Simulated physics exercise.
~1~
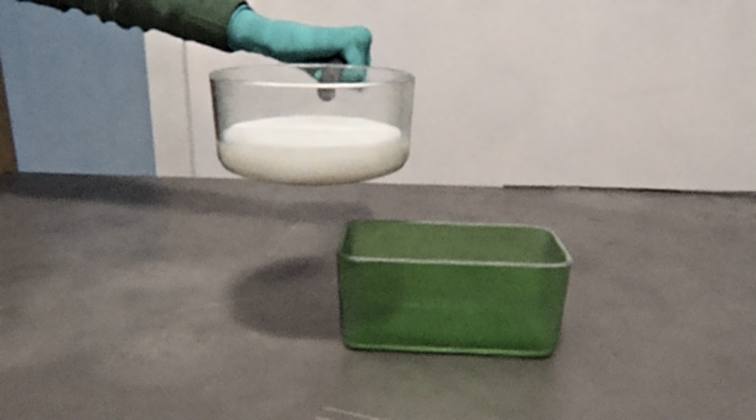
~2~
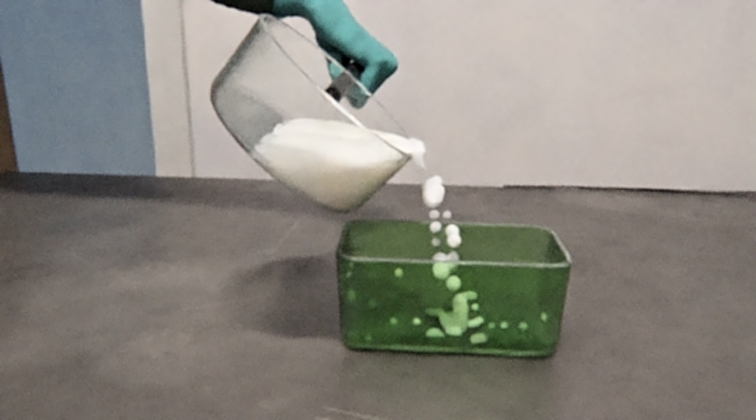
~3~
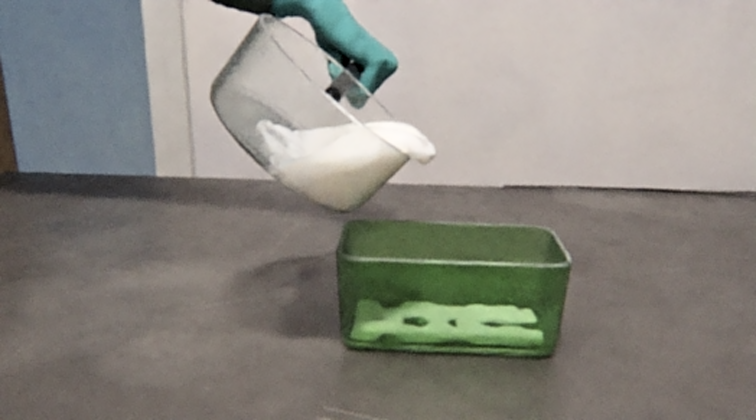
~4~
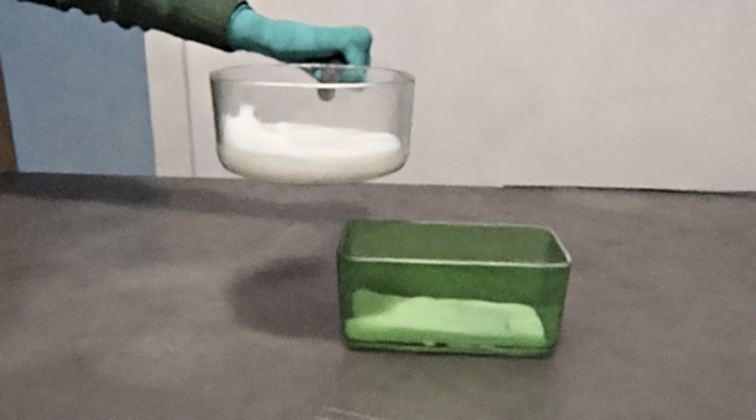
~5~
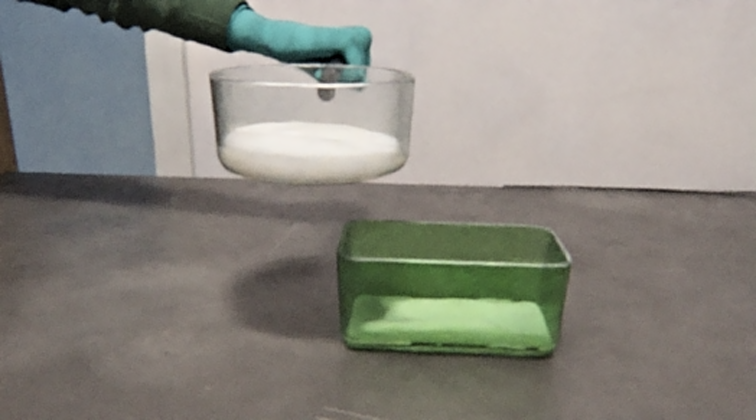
A dark grey worktop stands before a pale wall with a blue panel at the left, seen from the front and slightly above. A hand in a teal glove and dark green sleeve holds a clear round pan of white milk above and left of an empty green see-through box. The hand tips the pan to the right, and milk falls in blobs into the box. With the pan still tilted, milk bulges at its lip while a patchy layer spreads below. The hand levels the pan, the milk inside sloshes and calms, and a shallow pale layer settles in the box, with much milk still in the pan.
